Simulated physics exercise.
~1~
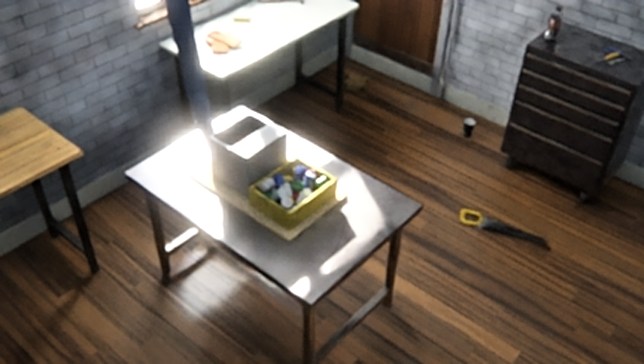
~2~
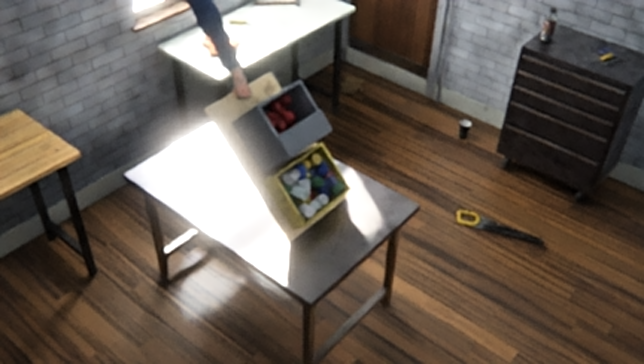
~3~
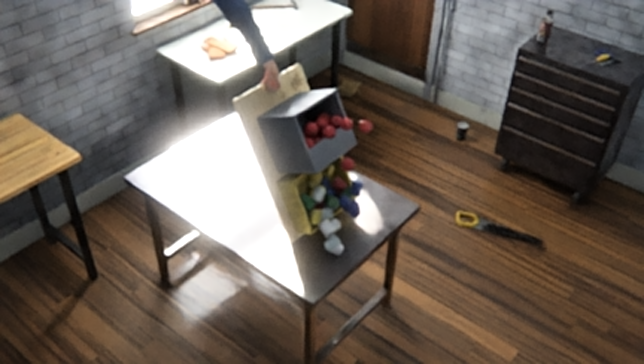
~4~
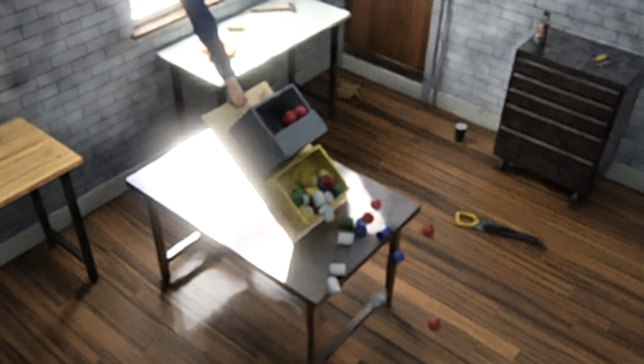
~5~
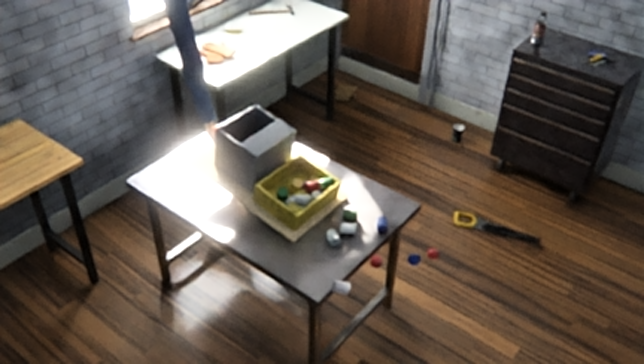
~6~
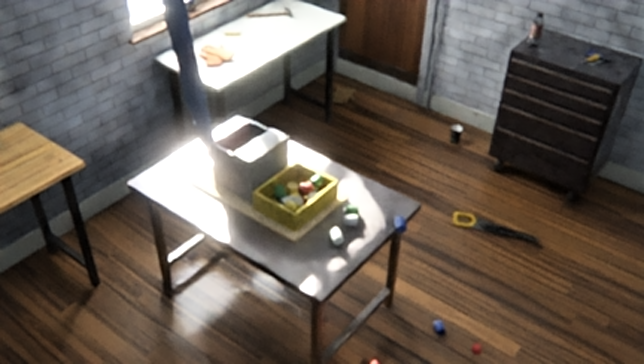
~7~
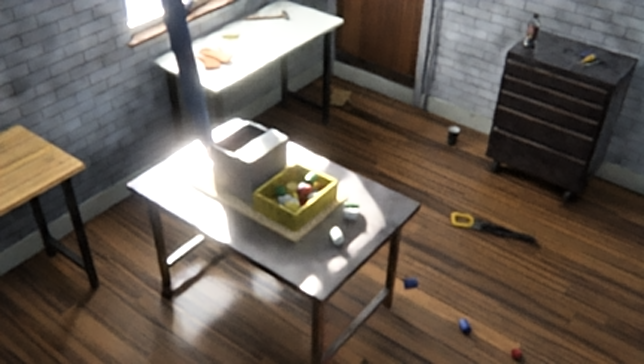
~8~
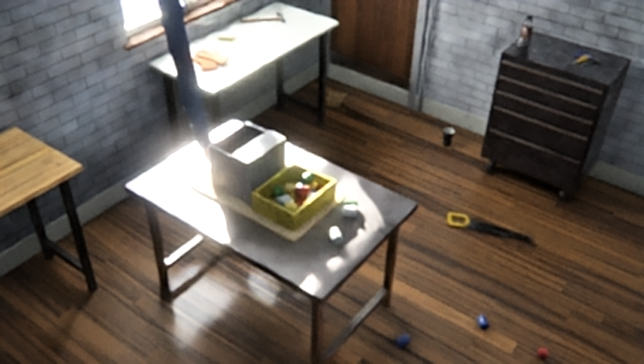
An arm tipped up a board holding a grey tote and a yellow tote on a table, spilling small jars and a few red balls across the tabletop and floor, then lowered it flat, leaving many pieces still in the yellow tote.
